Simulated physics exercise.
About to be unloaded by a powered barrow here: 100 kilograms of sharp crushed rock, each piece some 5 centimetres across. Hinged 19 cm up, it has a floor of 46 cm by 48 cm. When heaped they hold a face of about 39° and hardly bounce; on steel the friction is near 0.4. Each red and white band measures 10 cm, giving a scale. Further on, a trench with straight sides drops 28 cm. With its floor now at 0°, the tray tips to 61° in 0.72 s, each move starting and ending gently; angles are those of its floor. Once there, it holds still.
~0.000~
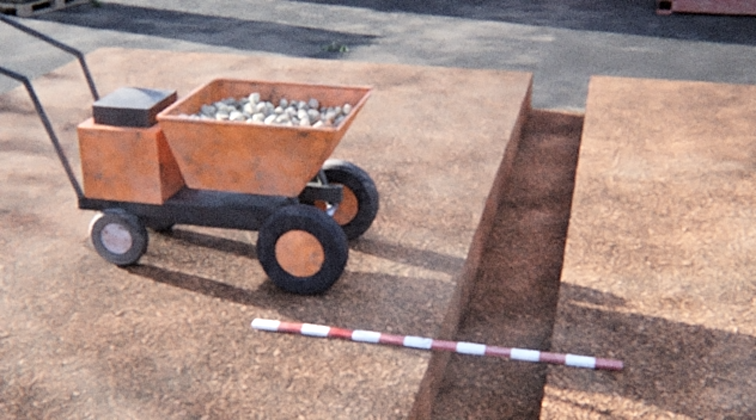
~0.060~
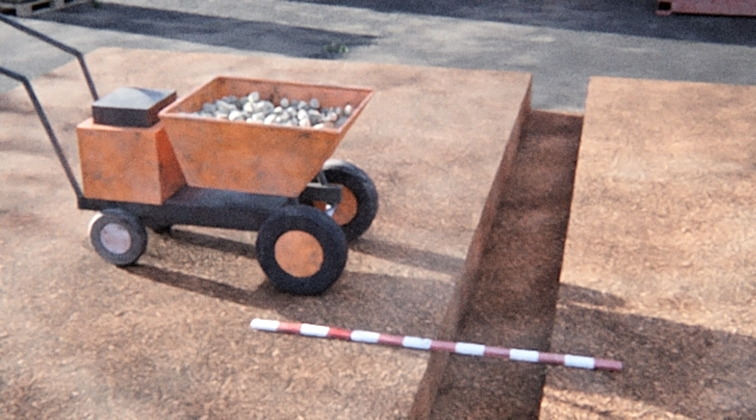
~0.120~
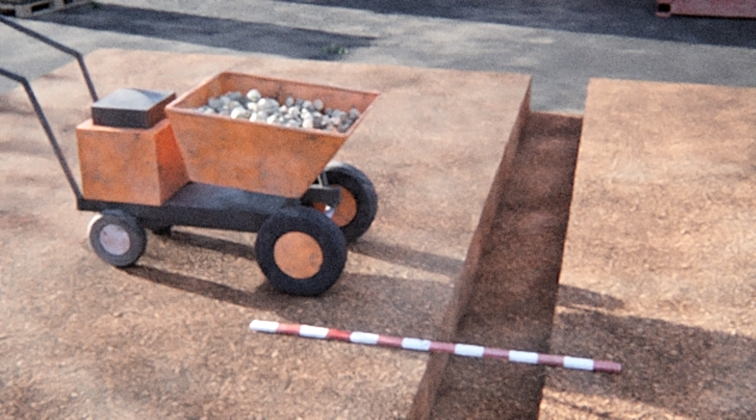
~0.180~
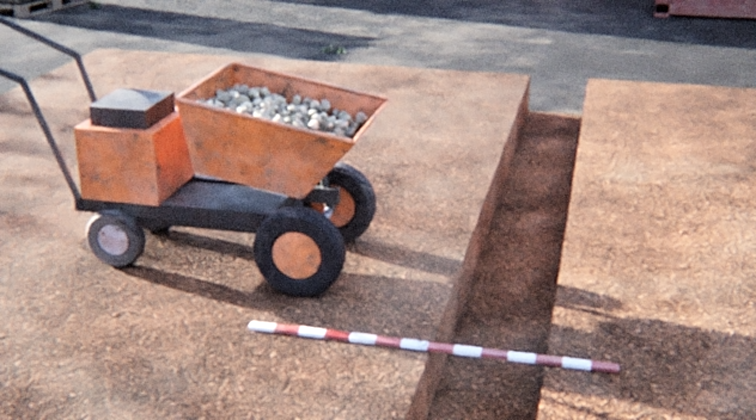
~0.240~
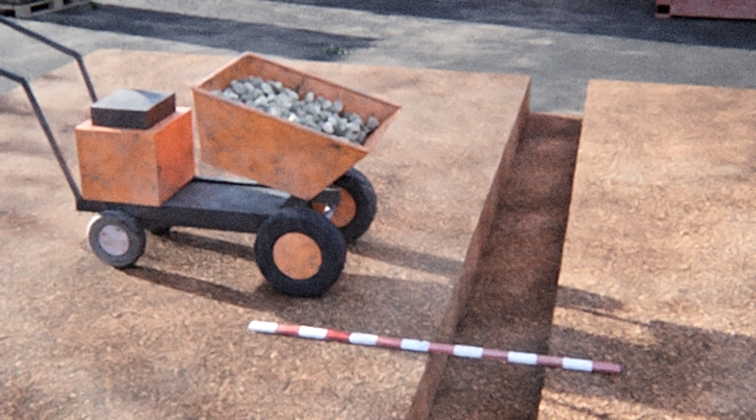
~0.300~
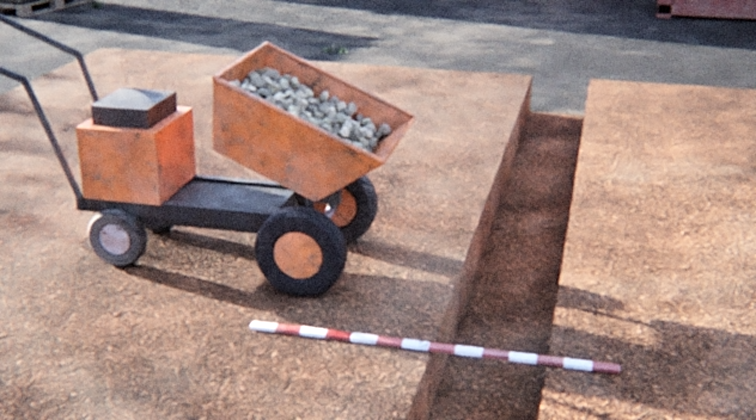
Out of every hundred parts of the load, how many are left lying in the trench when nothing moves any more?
Around 34 in every hundred.
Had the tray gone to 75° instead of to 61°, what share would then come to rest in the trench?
It would be near 85 per cent.
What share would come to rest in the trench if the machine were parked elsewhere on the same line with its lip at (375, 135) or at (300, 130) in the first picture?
Near 30 and near 25 percent.
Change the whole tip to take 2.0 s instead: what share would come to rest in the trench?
Close to 15 per cent then.
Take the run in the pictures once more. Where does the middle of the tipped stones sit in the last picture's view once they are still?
Their middle ends up near (514, 344).
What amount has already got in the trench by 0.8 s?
By then, around 5 percent.
After 0.5 s the floor is at 51°; 100 % in the tray; the foremost stones are at (409, 180).
After 0.8 s the floor is at 61°; 93 % in the tray, 2 % short of the trench, 5 % in the trench; the foremost stones are at (489, 286).
After 1.2 s the floor is at 61°; 71 % in the tray, 1 % short of the trench, 27 % in the trench; the foremost stones are at (562, 334).
After 3.1 s the floor is at 61°; 66 % in the tray, 34 % in the trench; the foremost stones are at (566, 352).
